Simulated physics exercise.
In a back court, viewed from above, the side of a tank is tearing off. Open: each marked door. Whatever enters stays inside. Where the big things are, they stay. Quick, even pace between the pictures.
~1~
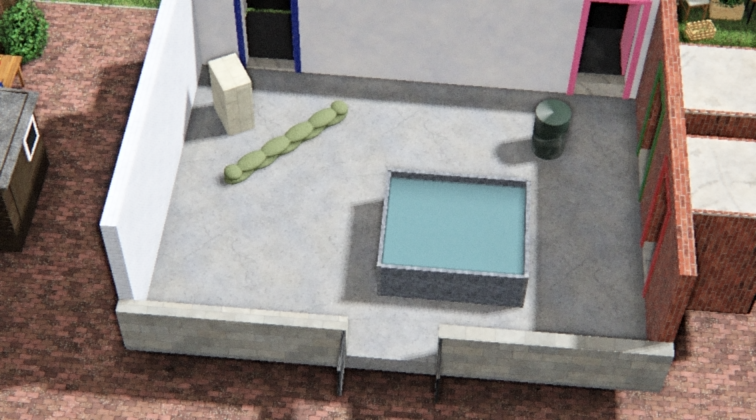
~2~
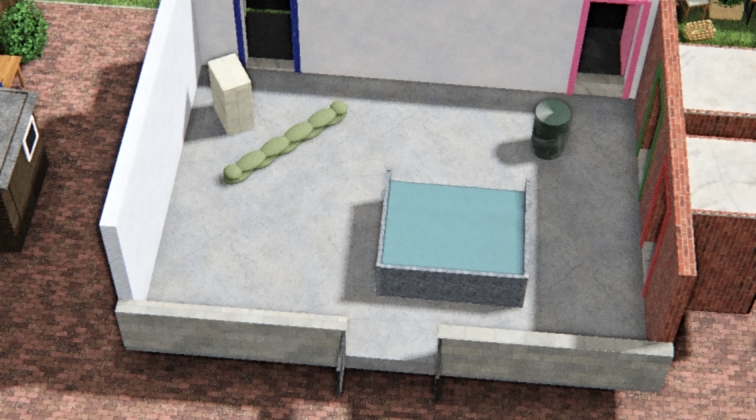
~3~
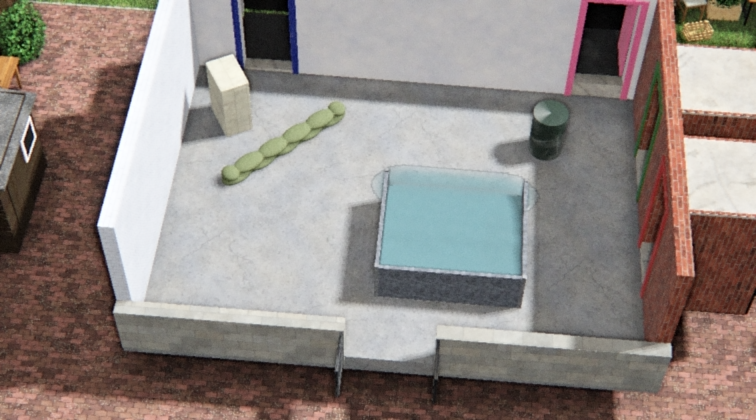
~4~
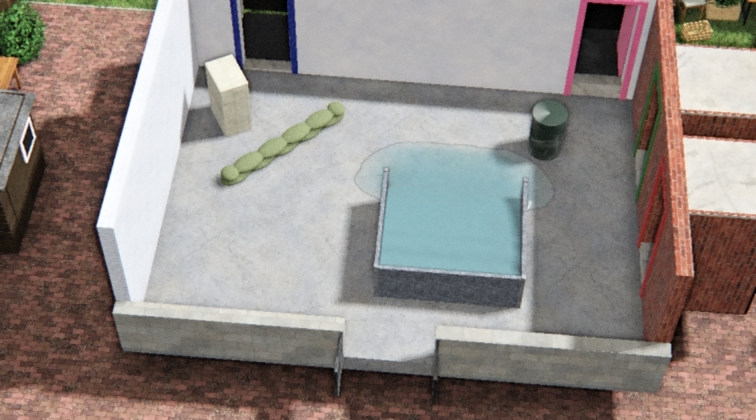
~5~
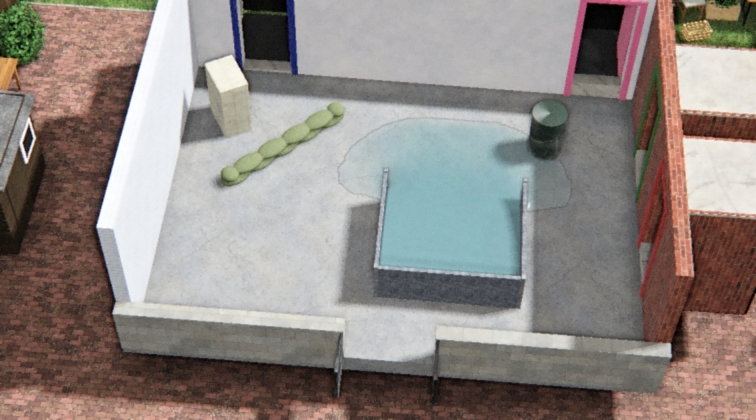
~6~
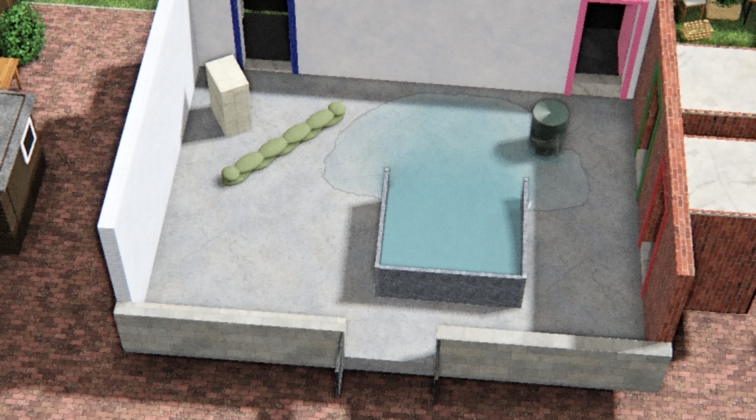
A paved back court is seen from high above, with a white wall on the left, a brick wall on the right and a low wall with a gap along the near side. An open grey tank of blue-green water stands right of centre, near a green sandbag row, a pale block and a dark barrel. The tank's far side gives way and water spreads backward and sideways, reaching around the barrel.
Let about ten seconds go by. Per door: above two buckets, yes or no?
Blue door yes. Red door no. Green door no. Pink door no.
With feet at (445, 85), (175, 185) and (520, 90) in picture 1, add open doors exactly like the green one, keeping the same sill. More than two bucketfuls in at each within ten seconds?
In order: Exceeds it, falls short, exceeds it.
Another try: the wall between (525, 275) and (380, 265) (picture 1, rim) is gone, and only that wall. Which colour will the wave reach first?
I'd pick the red one.
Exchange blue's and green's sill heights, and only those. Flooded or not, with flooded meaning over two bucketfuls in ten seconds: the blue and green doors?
One at a time: Blue admits less, and green exceeds it.
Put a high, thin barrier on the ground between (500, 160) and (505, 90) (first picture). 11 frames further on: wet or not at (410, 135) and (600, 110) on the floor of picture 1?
As listed: Under water, under water.
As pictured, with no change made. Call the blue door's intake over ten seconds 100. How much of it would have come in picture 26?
Share by then: About 5 in a hundred.
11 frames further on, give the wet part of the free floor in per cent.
I'd guess some 35 per cent.
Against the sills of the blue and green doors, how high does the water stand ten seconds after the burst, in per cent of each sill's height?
110 and 30 %, in that order.
A moment on, water covers 25 % of the floor; the blue door not reached, the red door not reached, the green door not reached, the pink door wet at the sill, nothing in.
Next, water covers 35 % of the floor; the blue door wet at the sill, nothing in, the red door not reached, the green door wet at the sill, nothing in, the pink door wet at the sill, nothing in.
Then, water covers 50 % of the floor; the blue door under two buckets in, the red door wet at the sill, nothing in, the green door wet at the sill, nothing in, the pink door under two buckets in.
Later, water covers 95 % of the floor; the blue door over two buckets in, the red door wet at the sill, nothing in, the green door wet at the sill, nothing in, the pink door under two buckets in.
In the end, water covers 95 % of the floor; the blue door over two buckets in, the red door wet at the sill, nothing in, the green door wet at the sill, nothing in, the pink door under two buckets in.
